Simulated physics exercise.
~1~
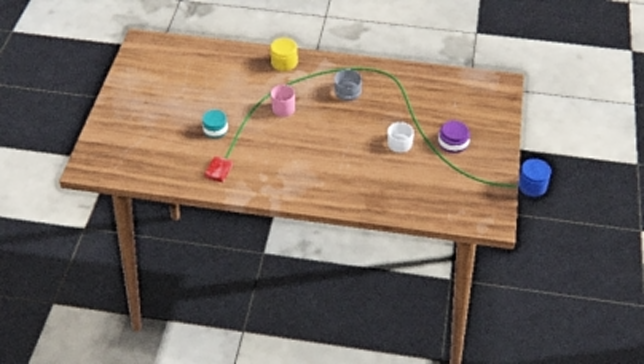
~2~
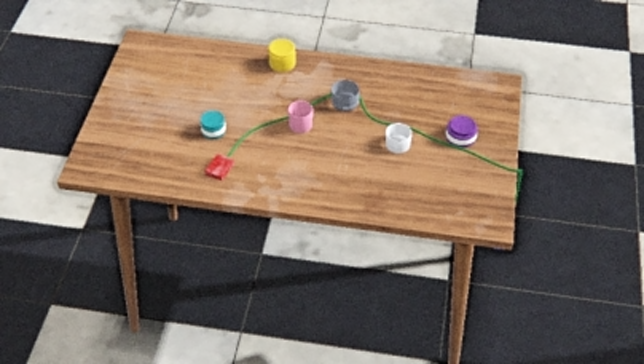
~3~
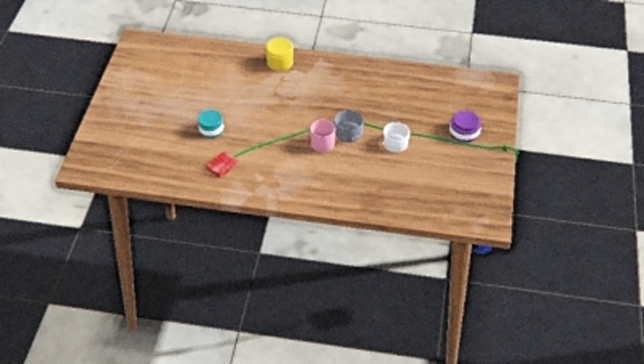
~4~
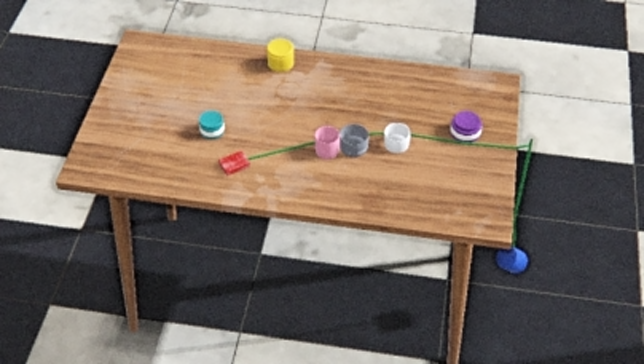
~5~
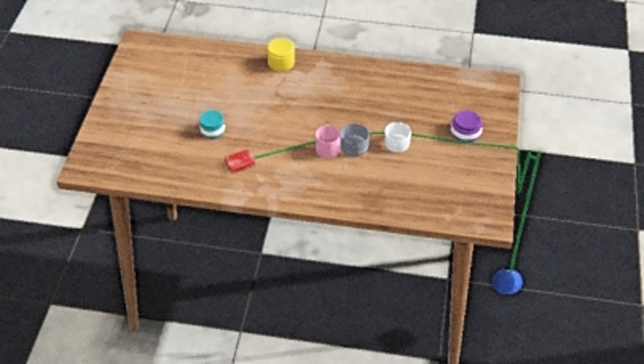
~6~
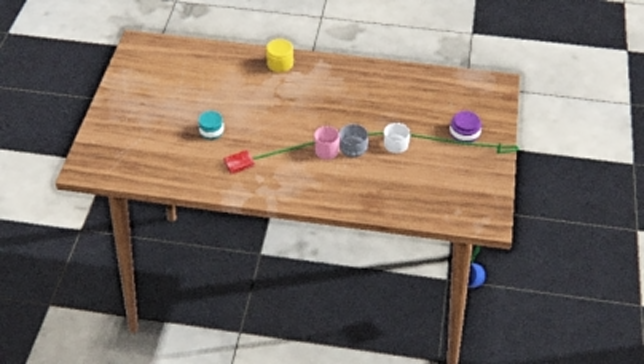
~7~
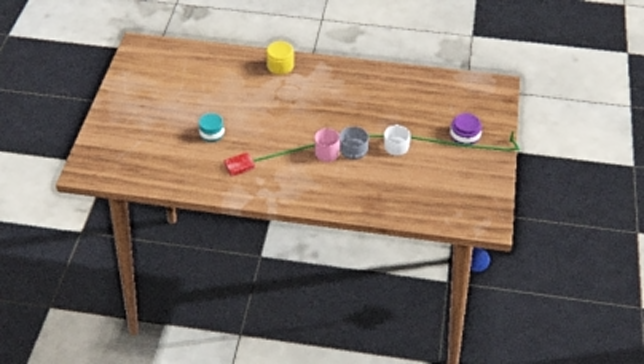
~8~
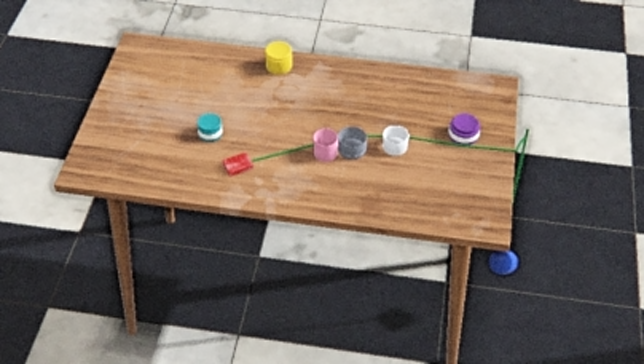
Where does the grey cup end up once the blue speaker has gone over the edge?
The grey cup stays on the table top, shifted toward the front and standing between the pink cup and the white cup.
